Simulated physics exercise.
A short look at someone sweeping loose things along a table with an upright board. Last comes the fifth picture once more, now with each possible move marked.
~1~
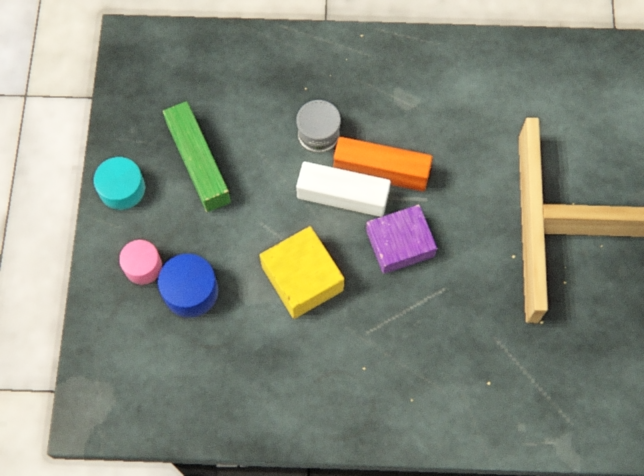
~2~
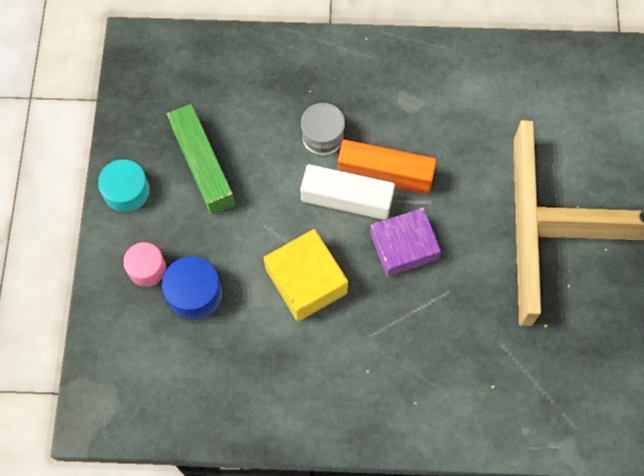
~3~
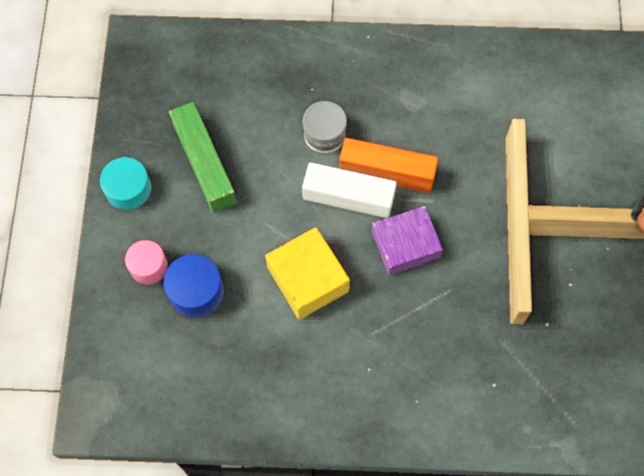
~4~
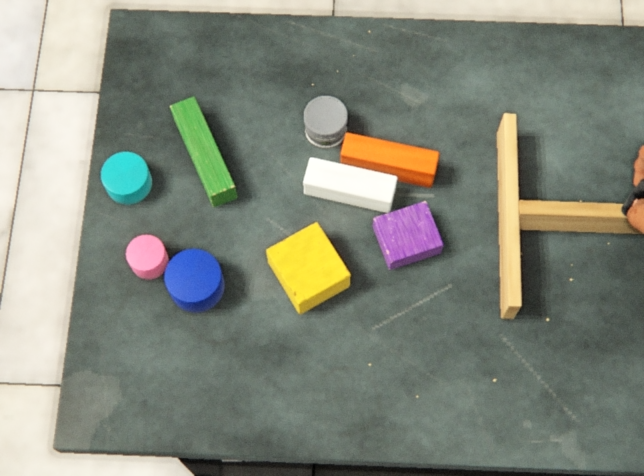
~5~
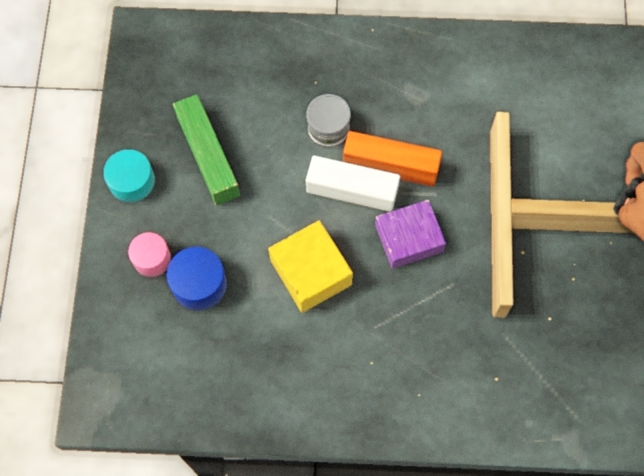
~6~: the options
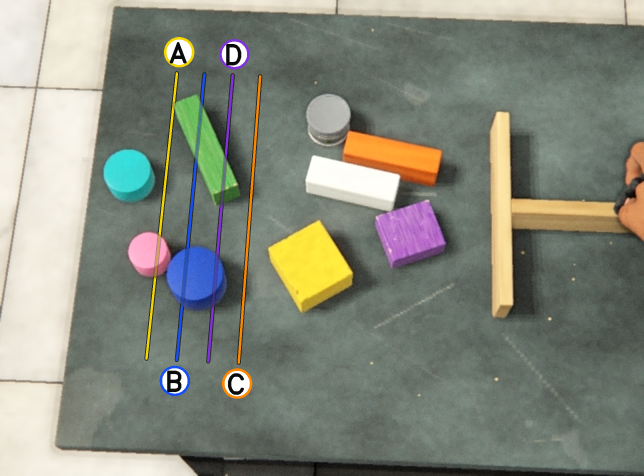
On a dark, scuffed tabletop, colourful blocks, sticks and round tins lie scattered to the left of an upright wooden board fixed to a handle. The board slides a short way left, and a hand gripping the handle comes into view at the right edge, while the loose pieces stay untouched.
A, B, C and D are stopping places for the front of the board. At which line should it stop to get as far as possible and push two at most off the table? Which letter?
It should halt at B.
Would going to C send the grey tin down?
No.
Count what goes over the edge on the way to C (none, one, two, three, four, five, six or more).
The count is none.
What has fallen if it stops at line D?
It is the turquoise tin.
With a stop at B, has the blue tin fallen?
By then, no.
On the marked copy, A at (163, 208); B at (191, 210); C at (250, 212); D at (221, 211).
With B. Early on, board (391, 200); yellow block (303, 270); orange stick (336, 155).
Further on, board (279, 196); pink tin (141, 251); green bar (169, 152).
At the end, board (192, 193); green bar over the edge; turquoise tin over the edge; two fallen.
As for the rest, A drops three; C is within the limit but short; D is within the limit but short.
